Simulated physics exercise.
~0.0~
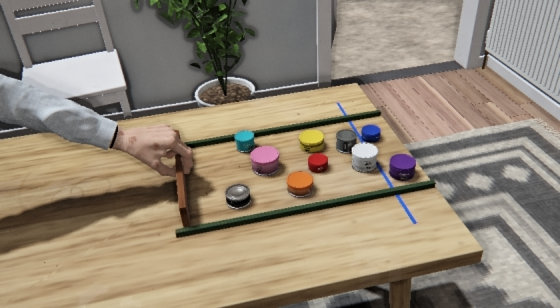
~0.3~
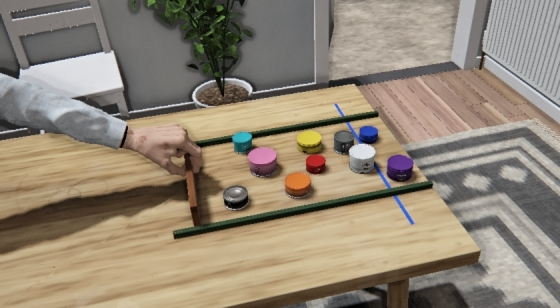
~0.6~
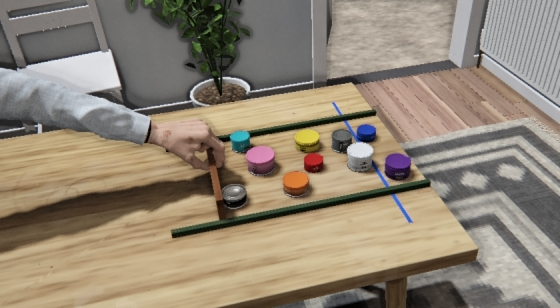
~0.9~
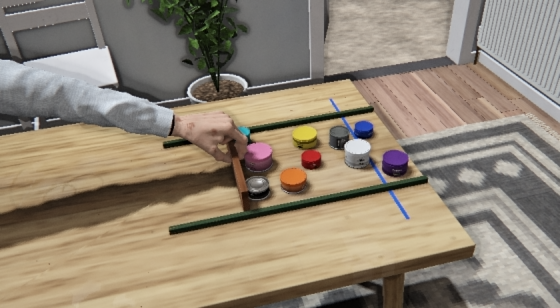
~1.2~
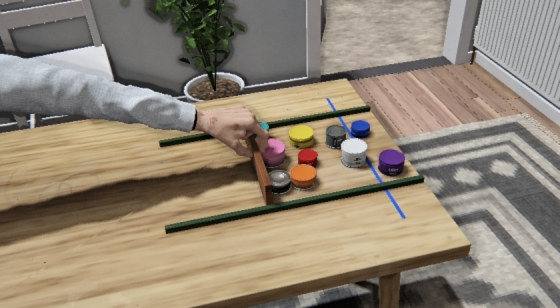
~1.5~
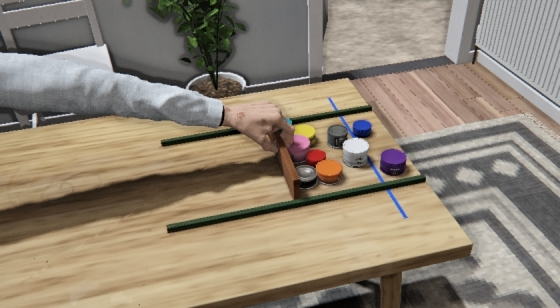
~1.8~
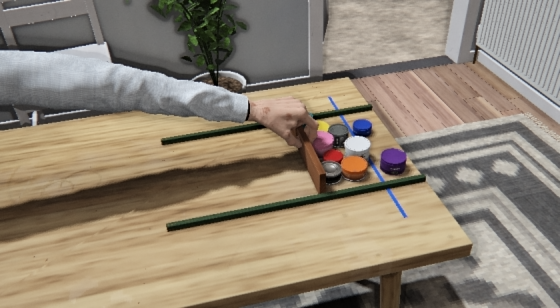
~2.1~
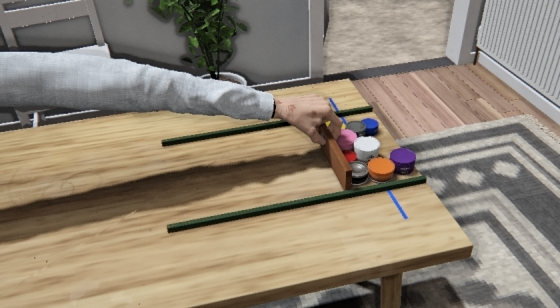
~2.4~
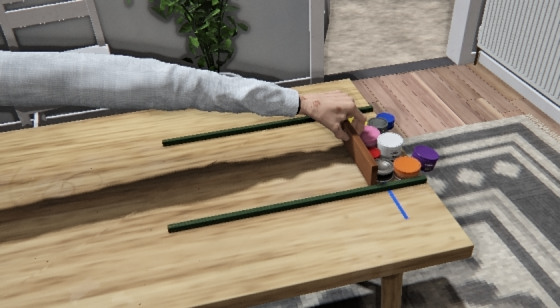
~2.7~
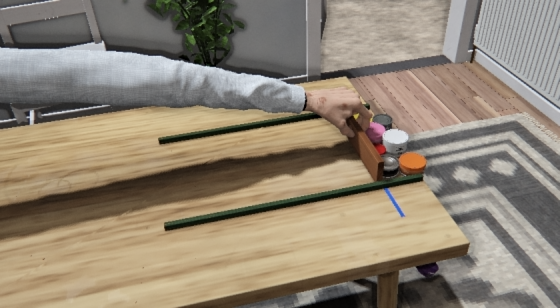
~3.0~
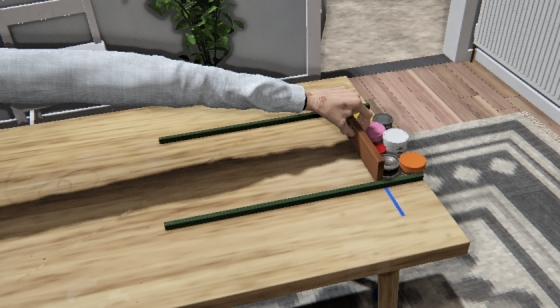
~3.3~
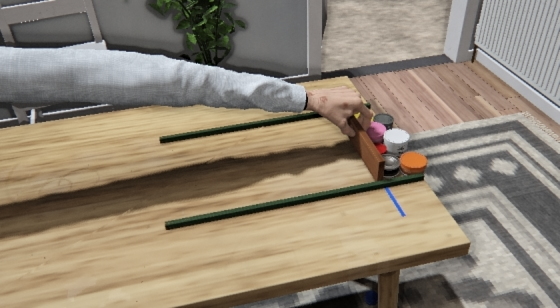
A hand slides a board along a table, bunching colourful tubs until purple and blue ones fall.
